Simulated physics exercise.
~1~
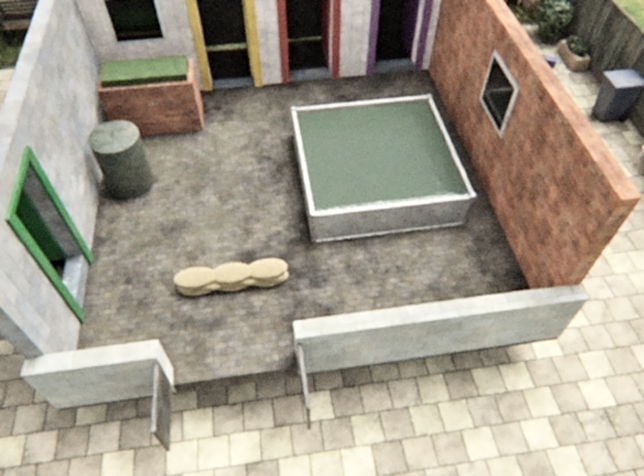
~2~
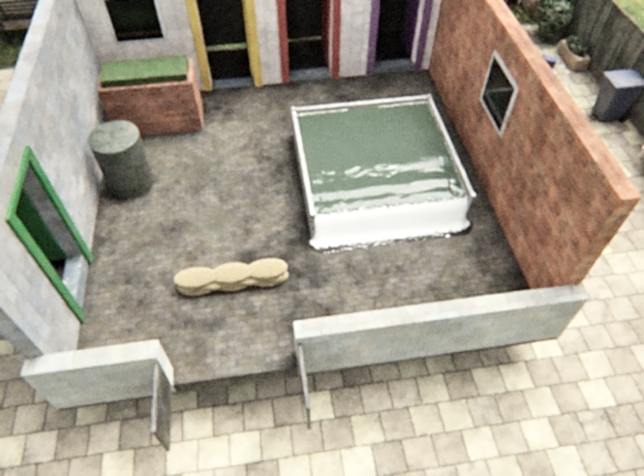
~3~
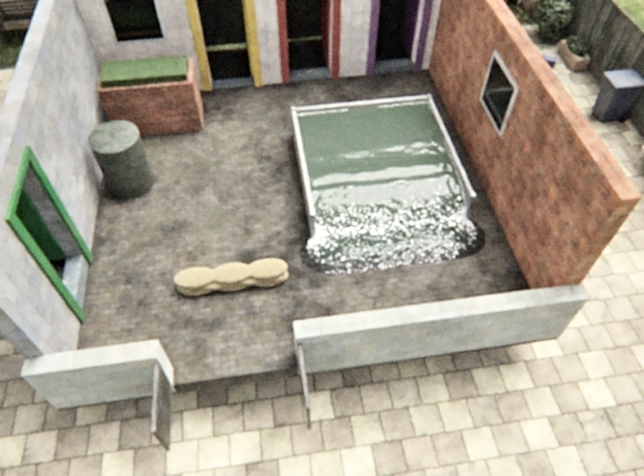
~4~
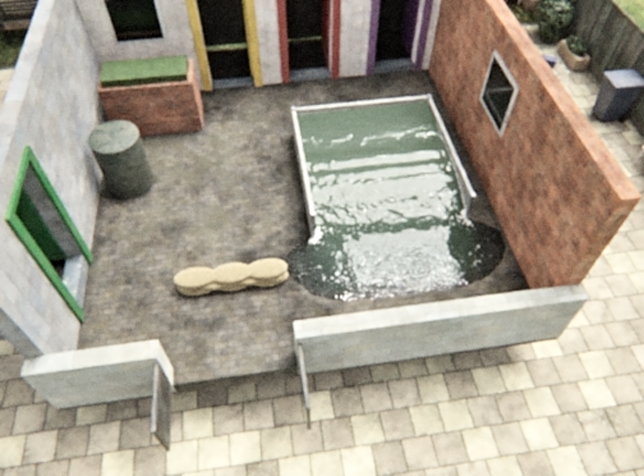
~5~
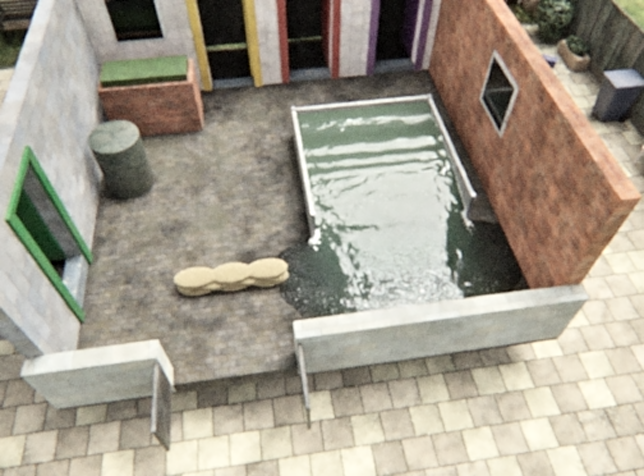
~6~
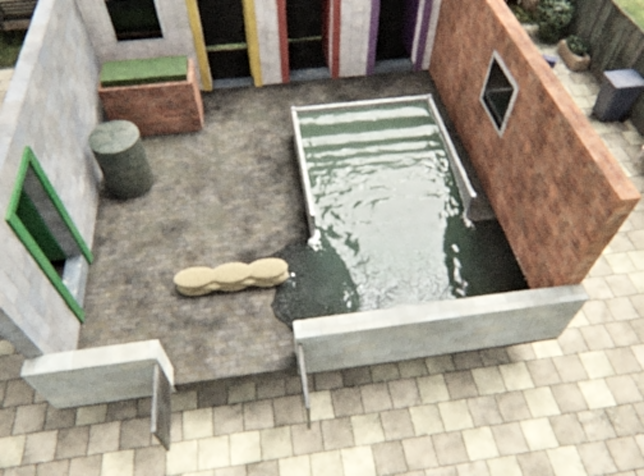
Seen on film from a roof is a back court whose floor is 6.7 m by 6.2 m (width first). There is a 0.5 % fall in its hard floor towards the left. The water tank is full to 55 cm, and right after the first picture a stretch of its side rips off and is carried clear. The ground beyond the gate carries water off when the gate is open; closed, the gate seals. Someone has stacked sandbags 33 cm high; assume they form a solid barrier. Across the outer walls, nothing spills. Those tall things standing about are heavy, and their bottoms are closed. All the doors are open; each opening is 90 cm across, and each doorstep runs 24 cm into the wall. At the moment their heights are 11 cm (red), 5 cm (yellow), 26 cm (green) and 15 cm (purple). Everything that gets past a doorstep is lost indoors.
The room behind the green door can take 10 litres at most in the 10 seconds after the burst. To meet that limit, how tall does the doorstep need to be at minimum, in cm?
At least 14 cm or so.
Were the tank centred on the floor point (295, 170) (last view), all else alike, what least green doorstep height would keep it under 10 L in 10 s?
Minimum: Approx. 18 cm.
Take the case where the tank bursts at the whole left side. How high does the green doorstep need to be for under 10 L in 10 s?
A minimum of about 27 cm.
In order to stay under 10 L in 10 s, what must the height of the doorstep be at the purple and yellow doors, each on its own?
You'd want some 18 cm at purple and some 9.0 cm at yellow.
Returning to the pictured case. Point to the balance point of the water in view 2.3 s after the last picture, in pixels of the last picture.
It lies near (382, 250) in the last picture.
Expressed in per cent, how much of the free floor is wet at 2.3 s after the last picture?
Approximately 35 % of it.
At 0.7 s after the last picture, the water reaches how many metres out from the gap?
Reach: Approx. 3.2 m.
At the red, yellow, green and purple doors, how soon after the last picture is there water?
Red: 4.5 s; yellow: 5.5 s; green: 2.4 s; purple: 3.4 s.
Then, 0.7 s after the last picture water covers 25 % of the floor, deepest (41 cm) near (407, 323); it has not reached the green door.
Then, 2.3 s after the last picture water covers 35 % of the floor, deepest (36 cm) near (530, 317); it has not reached the green door.
Then, 9.3 s after the last picture water covers 95 % of the floor, deepest (17 cm) near (114, 100); 9 cm at the green door, 0 litres in over its 26 cm doorstep.
At the green door as built, the water peaked near 17 cm, 3.9 s after the last picture.
Run again over the same 10 s with other heights there, 17 litres in over 12.5 cm, 3 litres over 16.5 cm. The limit of 10 litres is kept from about 14 cm up.
